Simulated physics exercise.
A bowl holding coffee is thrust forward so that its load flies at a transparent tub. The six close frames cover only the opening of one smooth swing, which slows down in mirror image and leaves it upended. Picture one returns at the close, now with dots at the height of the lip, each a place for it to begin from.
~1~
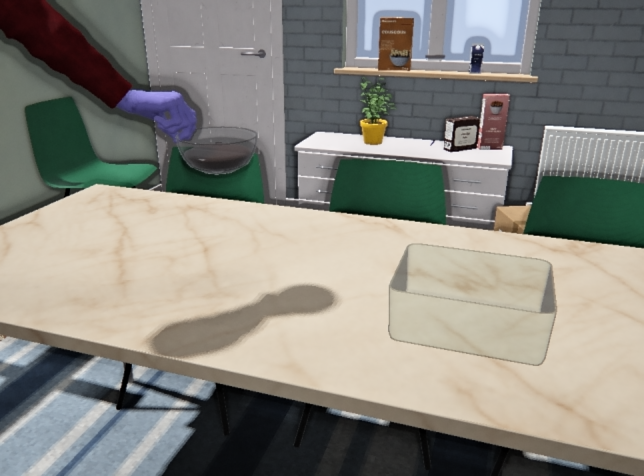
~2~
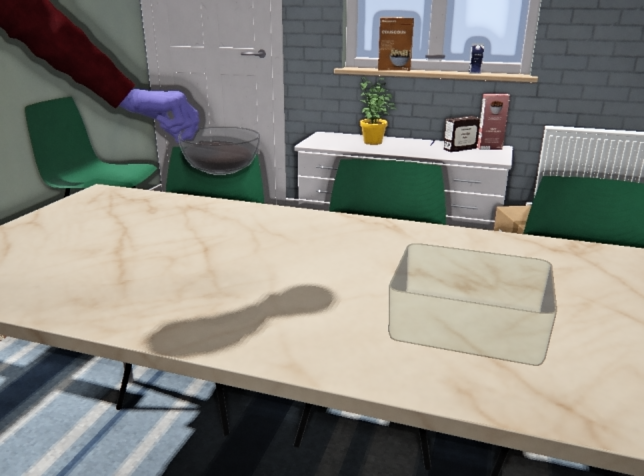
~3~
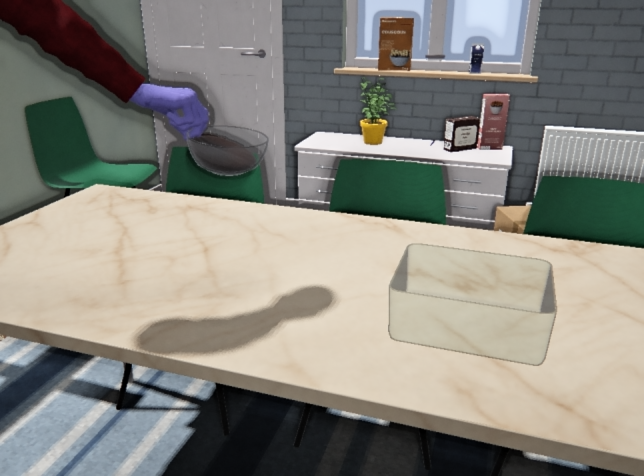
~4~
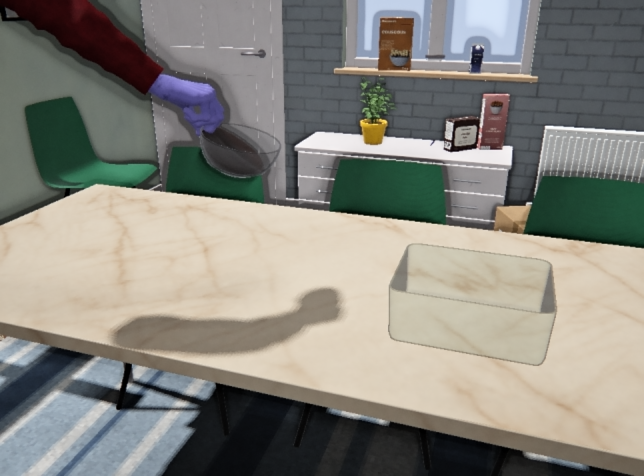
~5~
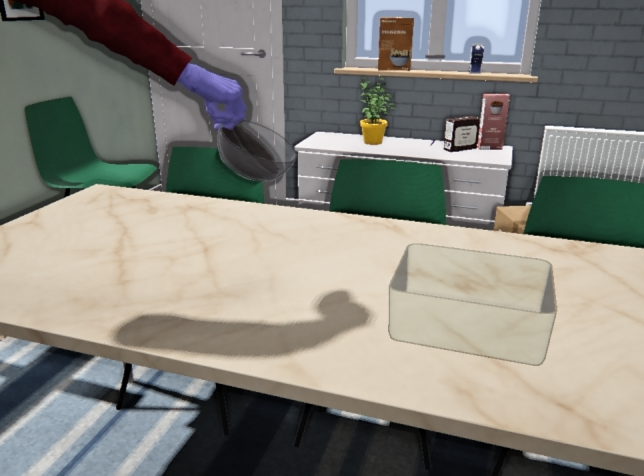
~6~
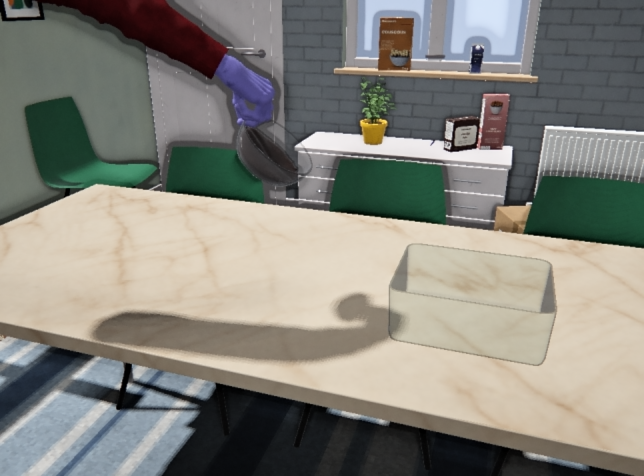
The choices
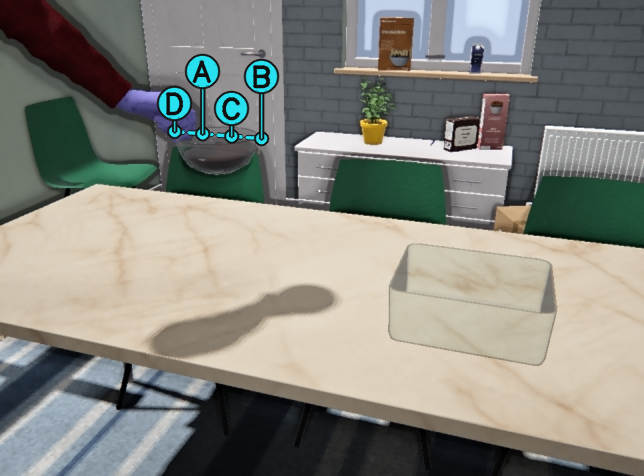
A dining room with a grey brick wall and a white door is seen from slightly above a long, pale marbled table, and the camera stays still. A clear rectangular tub stands on the table at right, with green chairs, a white cabinet and a yellow-potted plant behind. At upper left, a purple-gloved hand in a dark red sleeve carries a transparent bowl of dark coffee rightward, tilting it steadily more steeply.
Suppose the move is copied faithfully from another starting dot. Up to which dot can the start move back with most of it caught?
Go for C.
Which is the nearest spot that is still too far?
That would be A.
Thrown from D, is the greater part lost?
Yes, that goes wrong.
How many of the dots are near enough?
Two.
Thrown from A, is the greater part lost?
Yes.
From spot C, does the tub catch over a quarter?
Yes, clearly.
On the marked copy, A at (202, 133); B at (261, 138); C at (231, 136); D at (174, 131).
If A is chosen, about 17 % lands in the tub, 77 % falls short and 7 % goes beside or beyond.
If B is chosen, about 70 % lands in the tub, 6 % falls short and 23 % goes beside or beyond.
If C is chosen, about 62 % lands in the tub, 18 % falls short and 20 % goes beside or beyond.
If D is chosen, about 0 % lands in the tub, 97 % falls short and 3 % goes beside or beyond.
